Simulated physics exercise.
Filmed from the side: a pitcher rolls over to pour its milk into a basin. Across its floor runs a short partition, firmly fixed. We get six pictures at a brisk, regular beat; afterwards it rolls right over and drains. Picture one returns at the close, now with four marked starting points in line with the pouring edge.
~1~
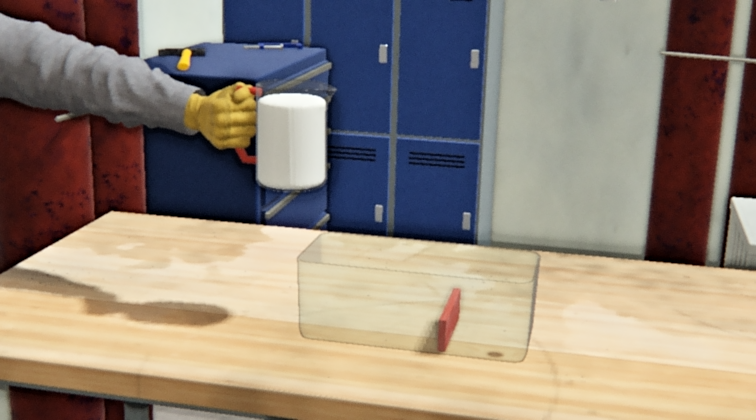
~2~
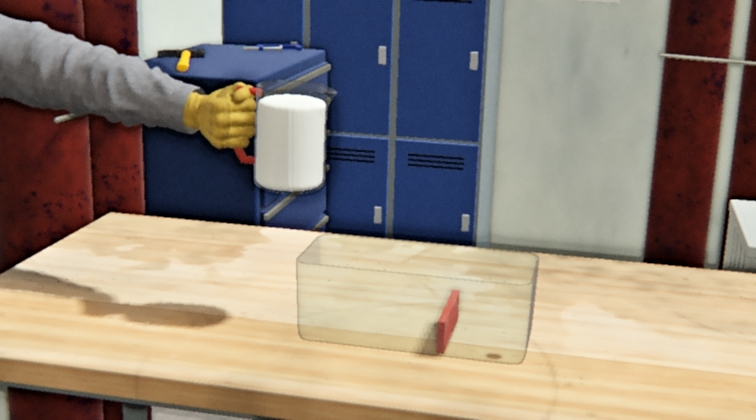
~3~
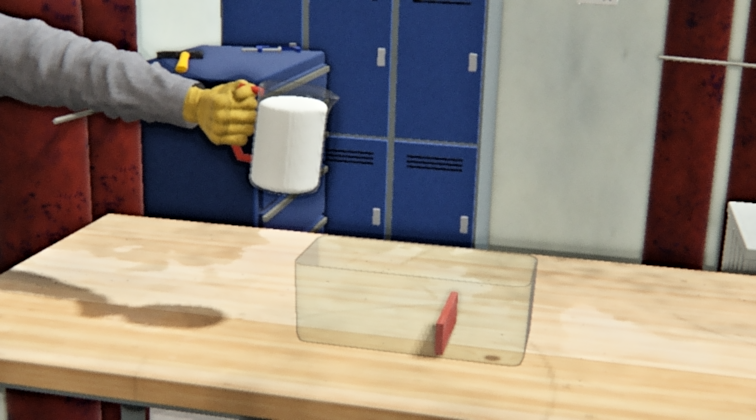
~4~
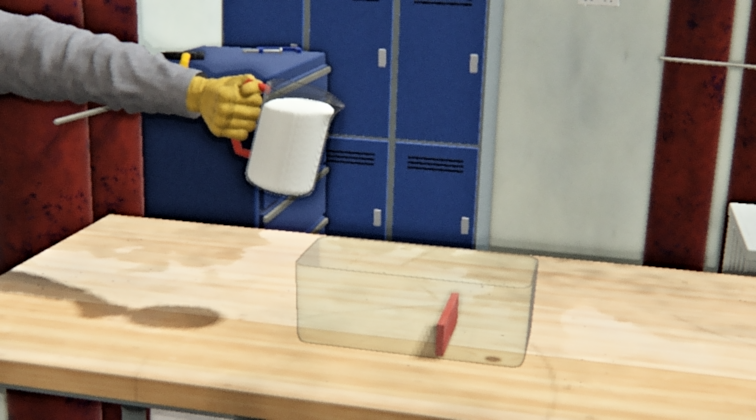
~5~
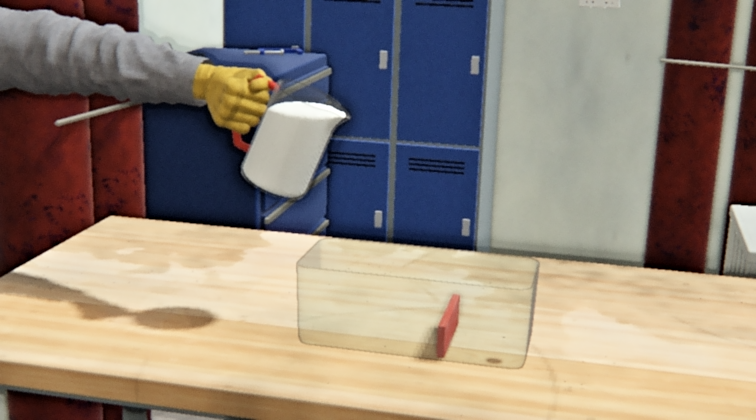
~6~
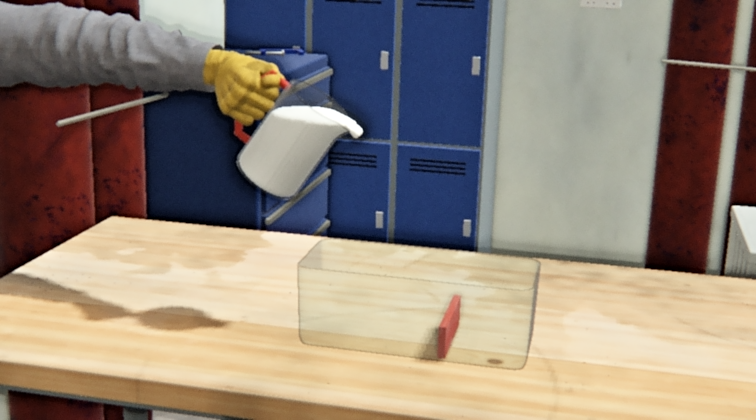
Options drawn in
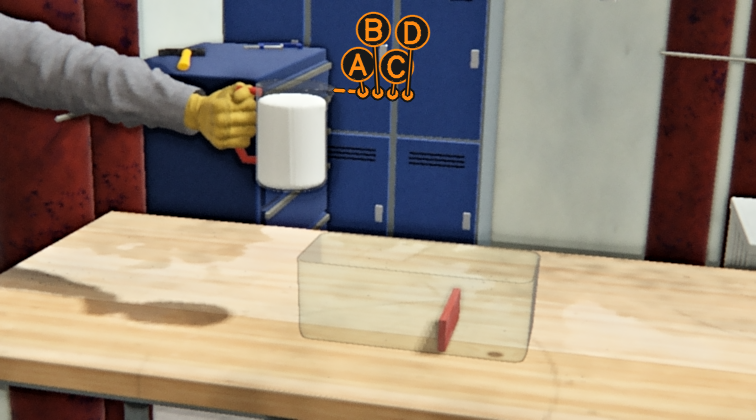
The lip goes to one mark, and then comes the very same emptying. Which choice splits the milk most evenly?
It is C.
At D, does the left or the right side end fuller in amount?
The right side.
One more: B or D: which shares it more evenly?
D it is.
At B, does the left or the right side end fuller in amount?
The left side.
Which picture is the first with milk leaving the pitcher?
In picture 6.
On the marked copy, A at (362, 92); B at (377, 92); C at (392, 93); D at (407, 94).
Choosing A, about 94 % ends left of the wall and 3 % right of it; 3 % is lost outside.
Choosing B, about 79 % ends left of the wall and 12 % right of it; 8 % is lost outside.
Choosing C, about 54 % ends left of the wall and 44 % right of it.
Choosing D, about 31 % ends left of the wall and 67 % right of it.
